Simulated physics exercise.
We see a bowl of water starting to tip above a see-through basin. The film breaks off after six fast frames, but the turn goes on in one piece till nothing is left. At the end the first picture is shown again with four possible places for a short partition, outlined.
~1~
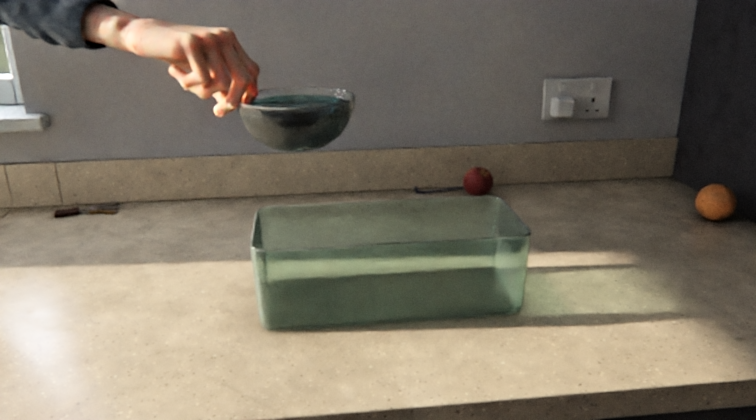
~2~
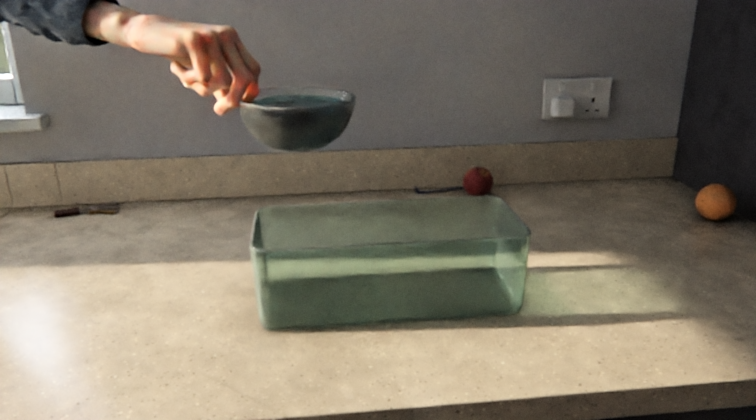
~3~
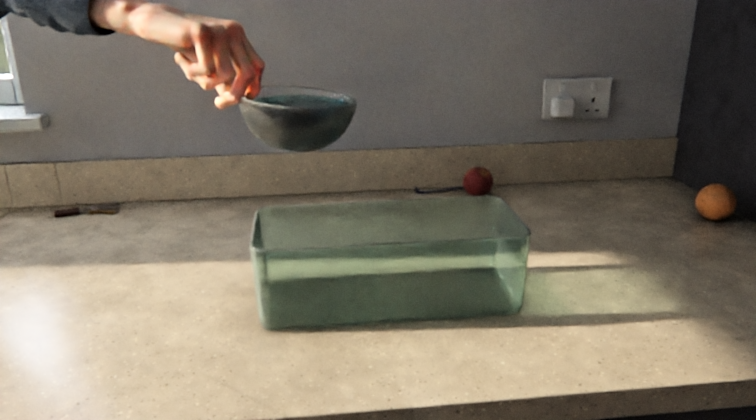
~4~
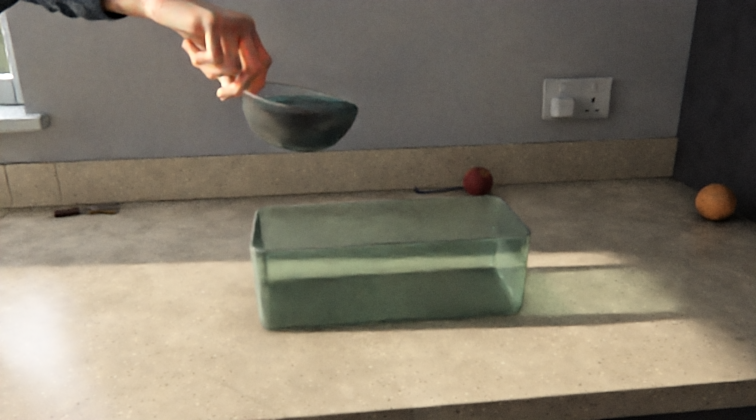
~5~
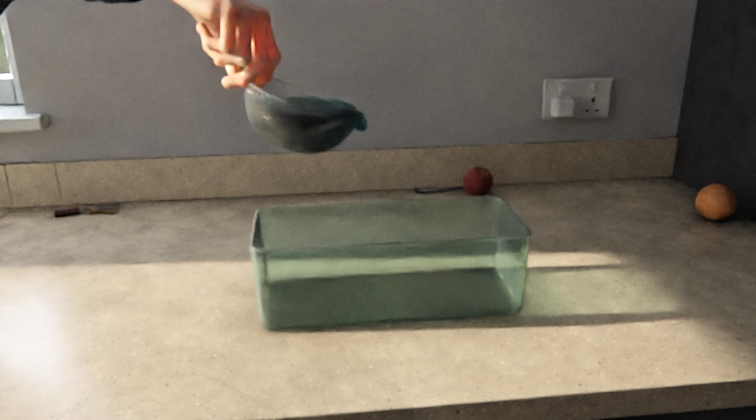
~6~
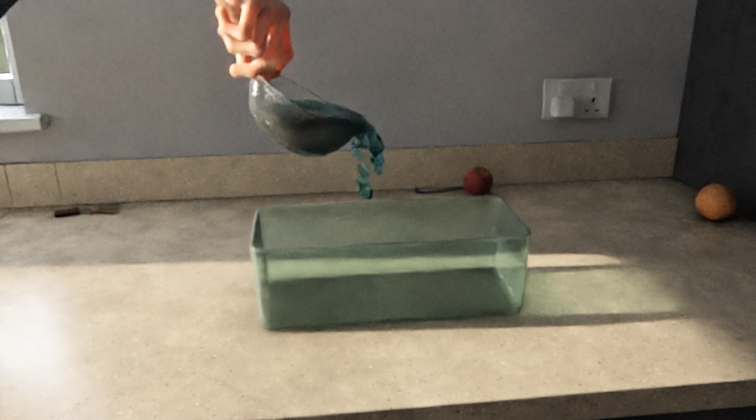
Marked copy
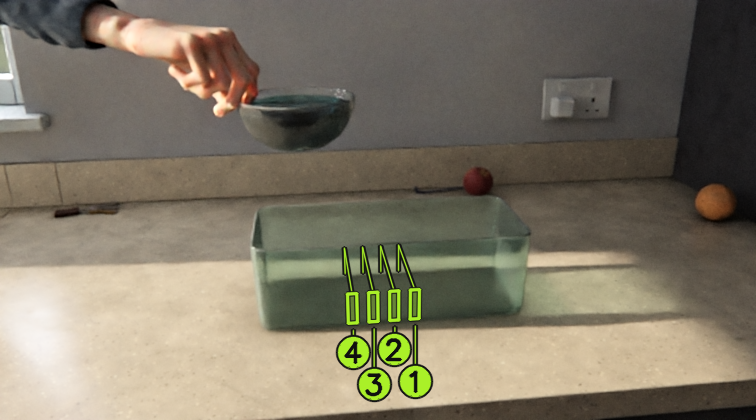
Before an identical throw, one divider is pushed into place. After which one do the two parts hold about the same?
The best position is 1.
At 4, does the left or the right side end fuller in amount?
The right side.
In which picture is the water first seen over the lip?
Picture 5.
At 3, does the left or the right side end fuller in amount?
The right side.
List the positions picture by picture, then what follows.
The first picture shows upright, lip at (352, 94); basin from (260, 327) to (521, 309); nothing has left yet.
The second picture shows upright, lip at (353, 96); nothing has left yet.
The third picture shows tipped about 6°, lip at (354, 100); nothing has left yet.
The fourth picture shows tipped about 13°, lip at (356, 107); nothing has left yet.
The fifth picture shows tipped about 22°, lip at (357, 117); water is over the lip, down to (362, 126).
The sixth picture shows tipped about 33°, lip at (356, 128); water is over the lip, down to (369, 193).
In lime, 1 at (415, 325); 2 at (394, 327); 3 at (374, 328); 4 at (353, 330).
With 1, about 47 % ends left of the wall and 52 % right of it.
With 2, about 22 % ends left of the wall and 77 % right of it.
With 3, about 9 % ends left of the wall and 89 % right of it.
With 4, about 4 % ends left of the wall and 95 % right of it.
